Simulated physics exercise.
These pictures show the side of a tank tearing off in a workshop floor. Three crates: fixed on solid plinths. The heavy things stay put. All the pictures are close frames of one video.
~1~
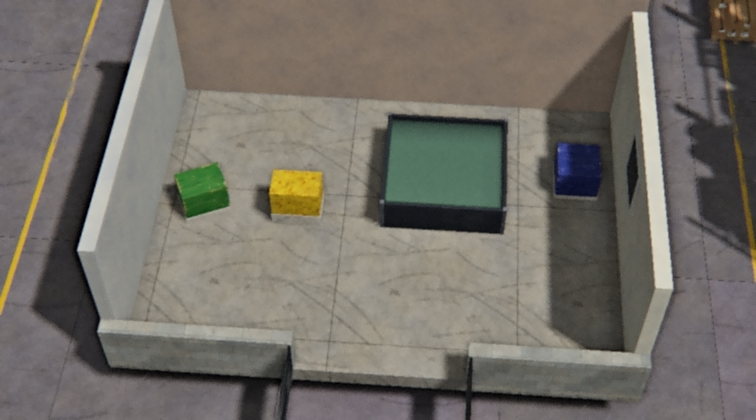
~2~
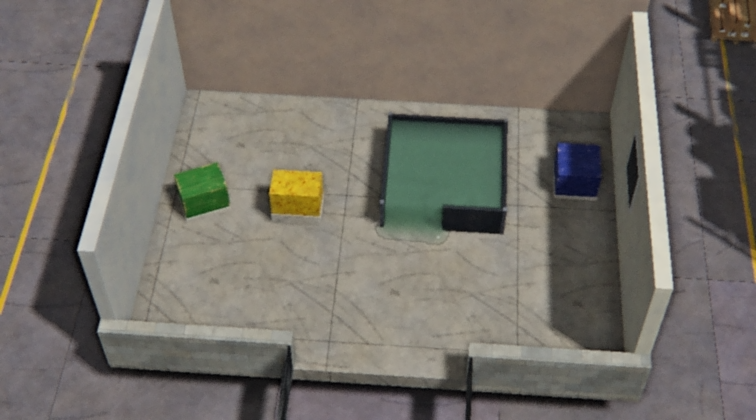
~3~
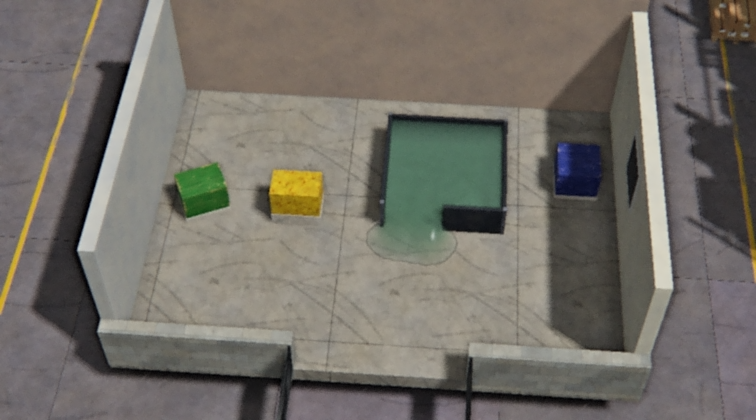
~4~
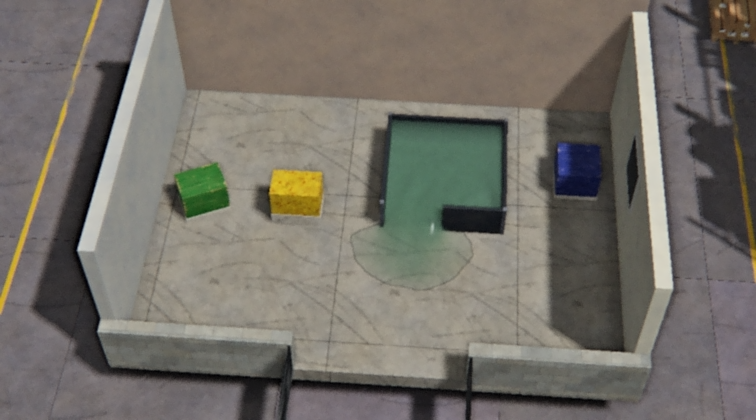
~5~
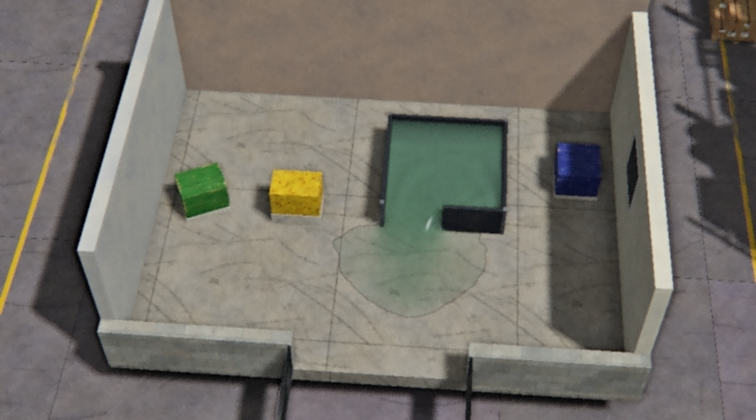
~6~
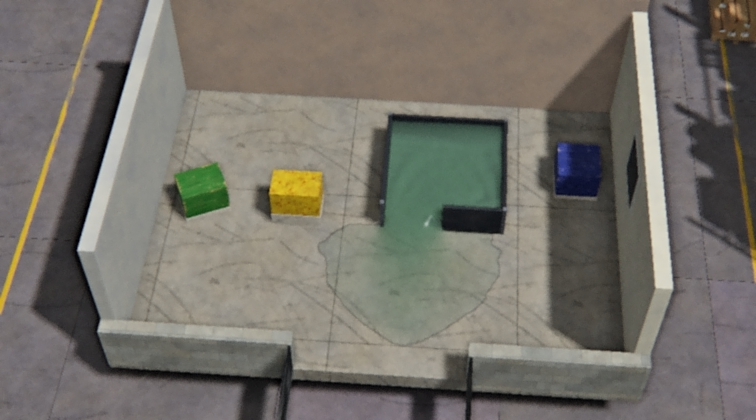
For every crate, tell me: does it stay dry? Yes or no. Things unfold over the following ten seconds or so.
Here is how it goes: The green crate, yes, it stays dry; the blue crate, yes, it stays dry; the yellow crate, yes, it stays dry.
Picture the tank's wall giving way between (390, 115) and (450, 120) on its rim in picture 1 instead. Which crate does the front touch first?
My pick is the crate marked blue.
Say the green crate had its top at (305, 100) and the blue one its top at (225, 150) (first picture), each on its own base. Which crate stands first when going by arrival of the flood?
It is the blue one.
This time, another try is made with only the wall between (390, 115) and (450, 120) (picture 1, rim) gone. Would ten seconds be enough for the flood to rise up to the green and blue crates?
As I see it, the green crate gets reached, and the blue crate gets reached.
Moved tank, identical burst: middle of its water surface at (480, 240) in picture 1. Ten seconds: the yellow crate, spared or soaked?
Yellow is left alone.
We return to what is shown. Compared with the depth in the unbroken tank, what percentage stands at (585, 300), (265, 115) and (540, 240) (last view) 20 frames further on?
The depths come to near 2, 0 and 0 per cent respectively.
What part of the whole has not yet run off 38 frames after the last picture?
That works out to about 60 percent.
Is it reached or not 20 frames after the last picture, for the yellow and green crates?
Yellow crate wet; green crate dry.
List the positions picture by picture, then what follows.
In the first frame, still water in the tank at (446, 164).
In the second frame, the front is at (444, 234), out from the gap at (413, 220).
In the third frame, water pours out at (413, 221) and has run to (443, 257).
In the fourth frame, water pours out at (413, 221) and has run to (423, 285).
In the fifth frame, water pours out at (413, 221) and has run to (414, 312).
In the sixth frame, water pours out at (413, 220) and has run to (409, 340).
A moment on, water covers 20 % of the floor; the green crate not reached, the blue crate not reached, the yellow crate water round its plinth.
Next, water covers 30 % of the floor; the green crate not reached, the blue crate not reached, the yellow crate water round its plinth.
Then, water covers 35 % of the floor; the green crate not reached, the blue crate not reached, the yellow crate water round its plinth.
Later, water covers 50 % of the floor; the green crate water round its plinth, the blue crate water round its plinth, the yellow crate water round its plinth.
In the end, water covers 70 % of the floor; the green crate stayed above the water, the blue crate stayed above the water, the yellow crate stayed above the water.
